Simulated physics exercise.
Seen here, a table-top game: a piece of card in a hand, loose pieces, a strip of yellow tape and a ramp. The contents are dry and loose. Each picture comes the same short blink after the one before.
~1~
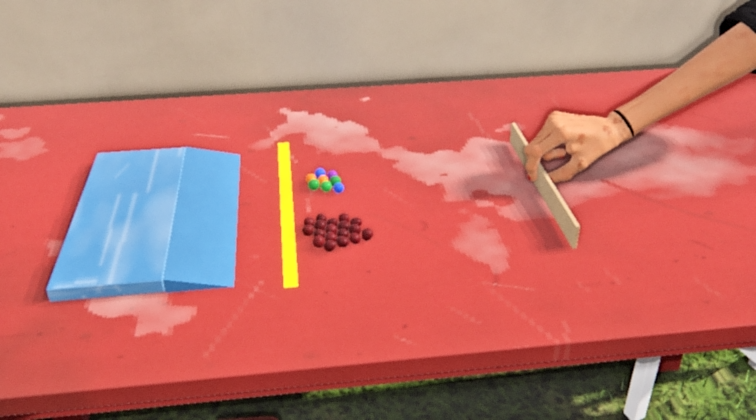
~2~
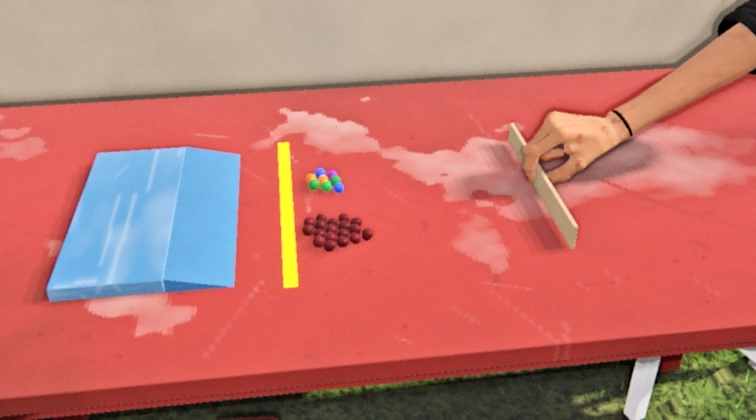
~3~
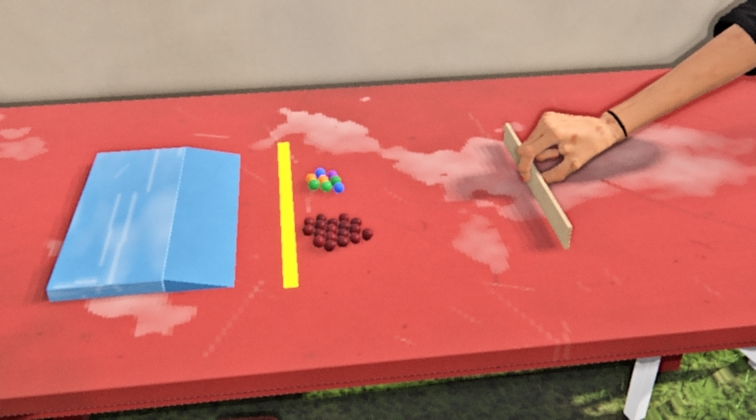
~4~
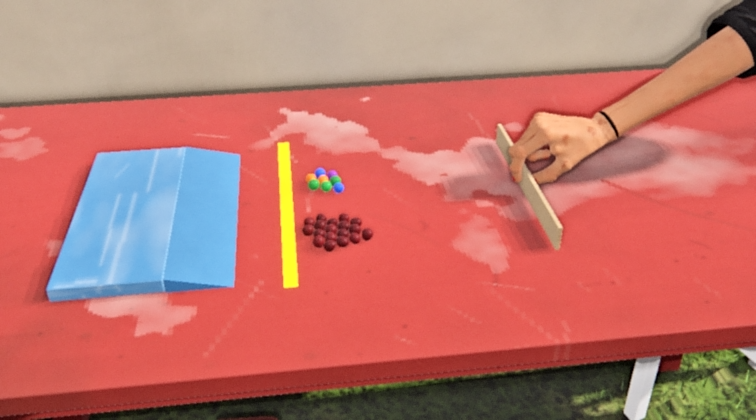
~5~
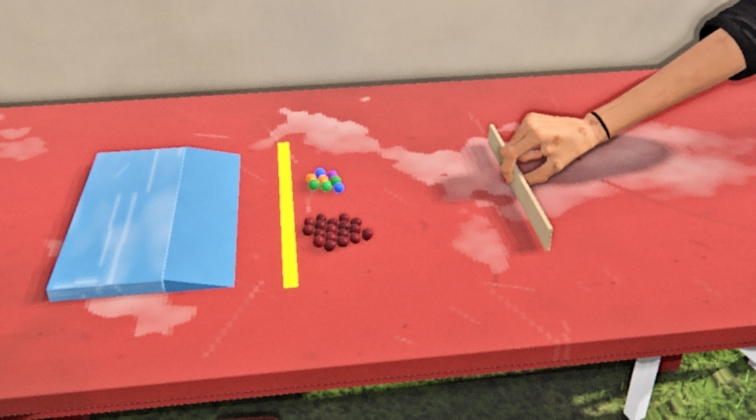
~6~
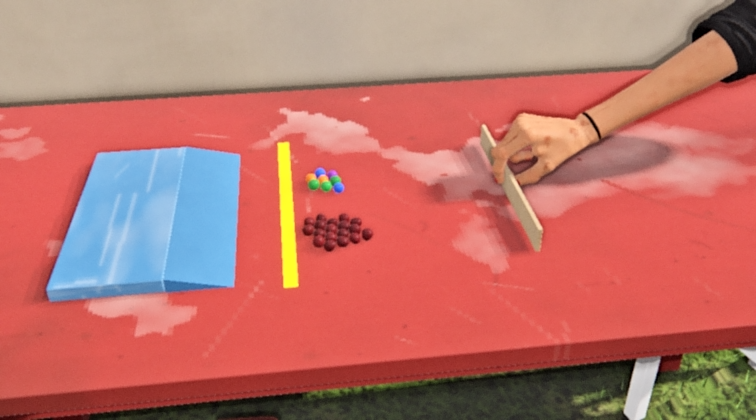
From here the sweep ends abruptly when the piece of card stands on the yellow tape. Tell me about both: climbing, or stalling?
In the end the nearer handful never reaches the slab, and the farther handful never reaches the slab.
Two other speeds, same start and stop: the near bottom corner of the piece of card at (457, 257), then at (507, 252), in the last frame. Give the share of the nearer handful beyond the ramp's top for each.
In turn 0 and 0 in a hundred.
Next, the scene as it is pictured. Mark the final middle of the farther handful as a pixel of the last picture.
Roughly at (264, 184).
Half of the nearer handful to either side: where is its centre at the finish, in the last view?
Near (257, 236).
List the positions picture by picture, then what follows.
Piece of card at (571, 228), at rest; yellow tape at (284, 149); top of the ramp at (164, 270); nearer handful at (331, 230), a few dried cherries; farther handful at (323, 180), a few glass marbles, in the first picture.
Piece of card at (569, 228); farther handful at (323, 180), in the second picture.
Piece of card at (564, 229); nearer handful at (331, 230), in the third picture.
Piece of card at (554, 230); farther handful at (323, 180), in the fourth picture.
Piece of card at (545, 230); nearer handful at (331, 230), in the fifth picture.
Piece of card at (535, 231); yellow tape at (284, 149); top of the ramp at (164, 270); nearer handful at (331, 230); farther handful at (323, 180), in the sixth picture.
Then, 0.76 s past the last view, piece of card still moving, near (392, 180); nearer handful all short of the ramp; farther handful all short of the ramp.
Then, 1.53 s past the last view, piece of card stopped at the yellow tape; nearer handful all short of the ramp; farther handful all short of the ramp.
Finally, piece of card stopped at the yellow tape; nearer handful none past the top, all short of the ramp; farther handful none past the top, all short of the ramp.
